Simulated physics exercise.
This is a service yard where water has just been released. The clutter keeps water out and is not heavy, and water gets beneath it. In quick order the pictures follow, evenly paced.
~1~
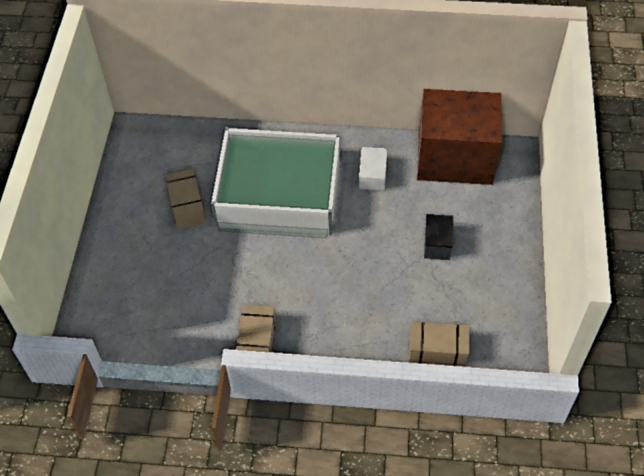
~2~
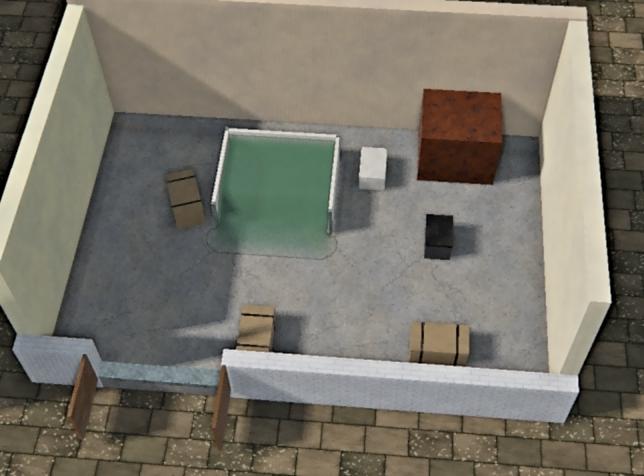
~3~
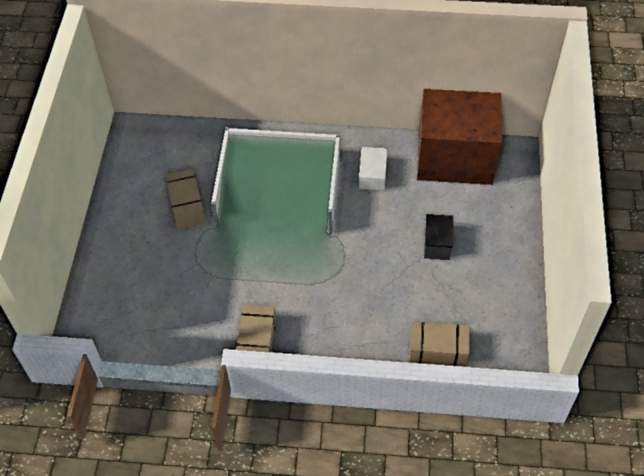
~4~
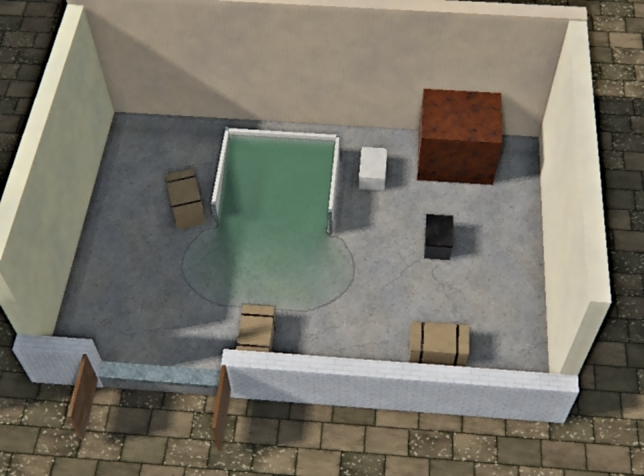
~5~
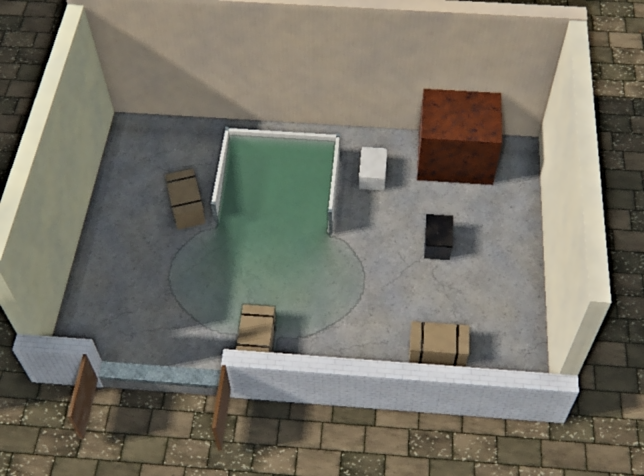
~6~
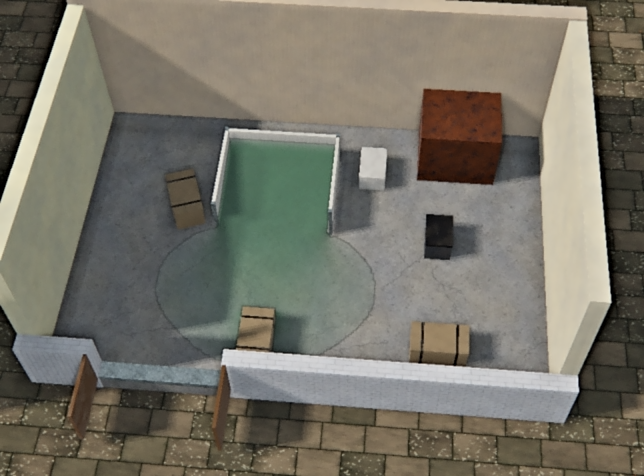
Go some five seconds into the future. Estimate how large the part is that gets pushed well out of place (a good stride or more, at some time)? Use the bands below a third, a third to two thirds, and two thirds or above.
It falls a third to two thirds.
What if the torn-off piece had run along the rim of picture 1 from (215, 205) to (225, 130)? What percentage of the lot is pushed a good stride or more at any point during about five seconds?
That works out to some 20 %.
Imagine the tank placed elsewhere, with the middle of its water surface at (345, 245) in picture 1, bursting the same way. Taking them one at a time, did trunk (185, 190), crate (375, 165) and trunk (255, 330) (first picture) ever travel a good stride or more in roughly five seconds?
Taking them in turn: Kept near its start; kept near its start; got sent well off.
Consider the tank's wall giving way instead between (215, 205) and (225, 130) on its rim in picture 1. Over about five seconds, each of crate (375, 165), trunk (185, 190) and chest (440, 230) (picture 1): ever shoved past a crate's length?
Taking them in order, less than that, displaced that much, less than that.
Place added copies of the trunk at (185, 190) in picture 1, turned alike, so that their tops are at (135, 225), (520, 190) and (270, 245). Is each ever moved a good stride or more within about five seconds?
The first sits tight, the second sits tight and the third travels far.
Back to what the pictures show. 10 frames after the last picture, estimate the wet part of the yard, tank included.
I'd put it at some 45 per cent.
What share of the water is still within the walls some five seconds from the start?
I'd put it close to 70 percent.
A moment on, 0 of 5 are well off their spots; 0 afloat.
Next, 0 of 5 are well off their spots; 1 afloat.
Later, 2 of 5 are well off their spots; 0 afloat.
In the end, 2 of 5 are well off their spots, and 2 have been at some point; 0 afloat.
